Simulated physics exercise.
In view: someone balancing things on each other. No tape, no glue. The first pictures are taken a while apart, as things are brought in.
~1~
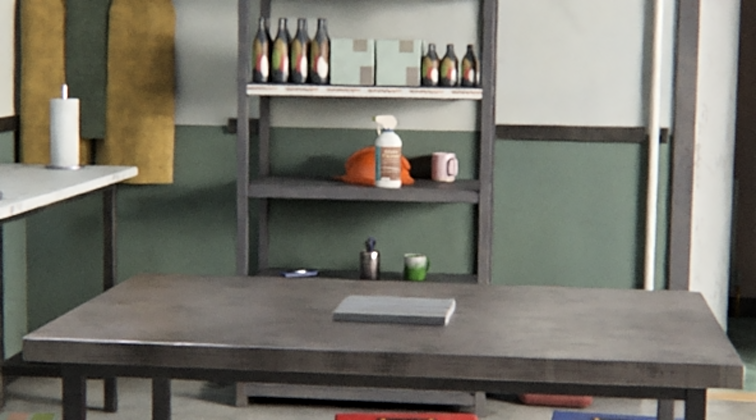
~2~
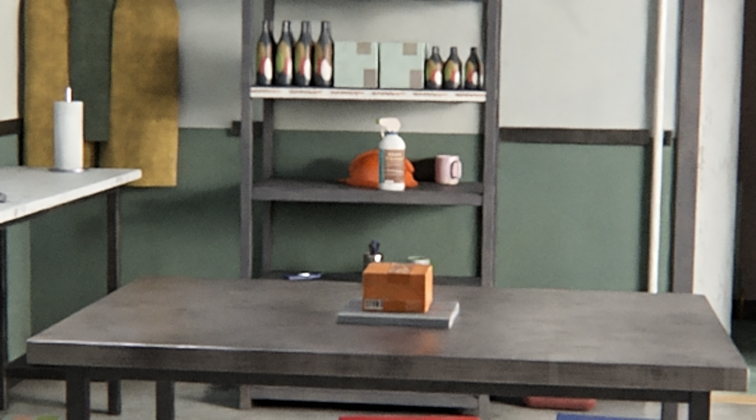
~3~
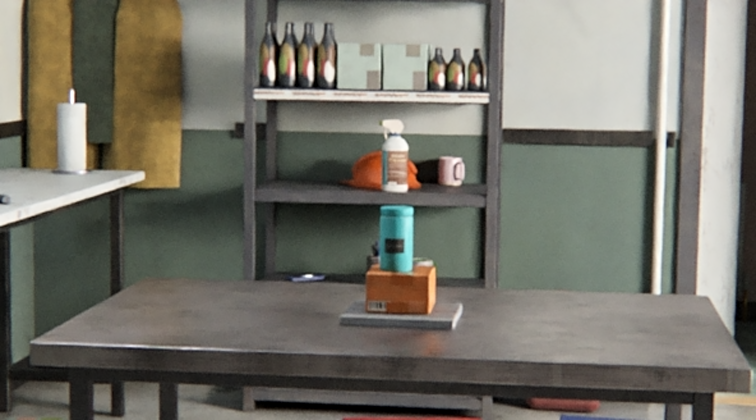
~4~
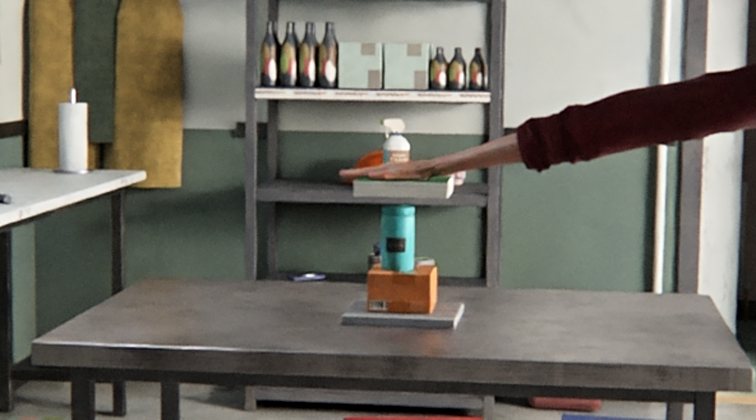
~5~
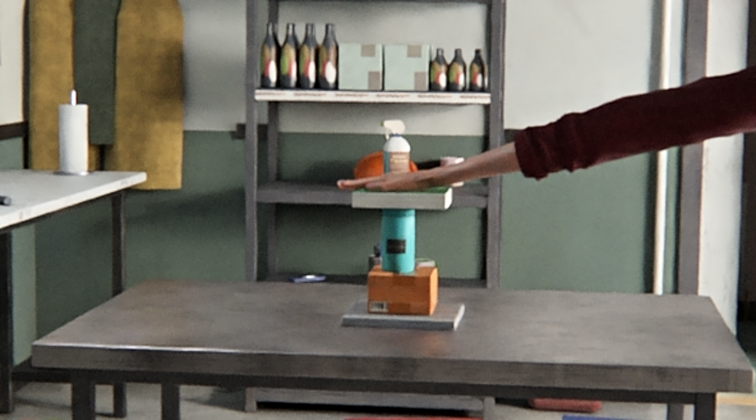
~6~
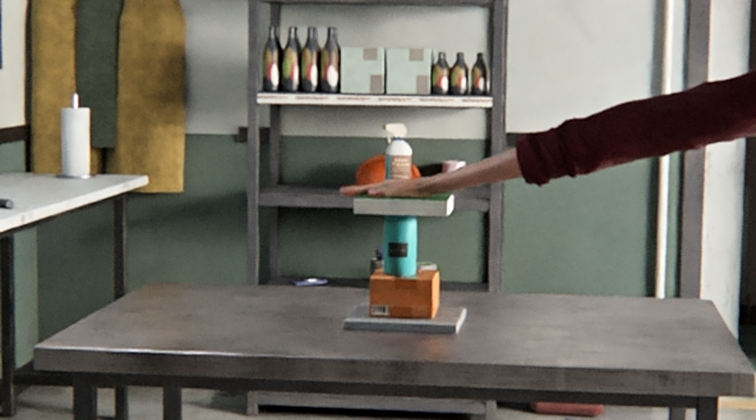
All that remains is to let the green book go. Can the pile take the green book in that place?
Here the pile keeps its balance.
Then, 0.30 s past the last view, nothing moves.
Then, 0.70 s past the last view, green book resting near (404, 204).
Finally, all 4 still in place. Final places as the last picture's camera would see them, green book near (404, 204). The pile stays up.
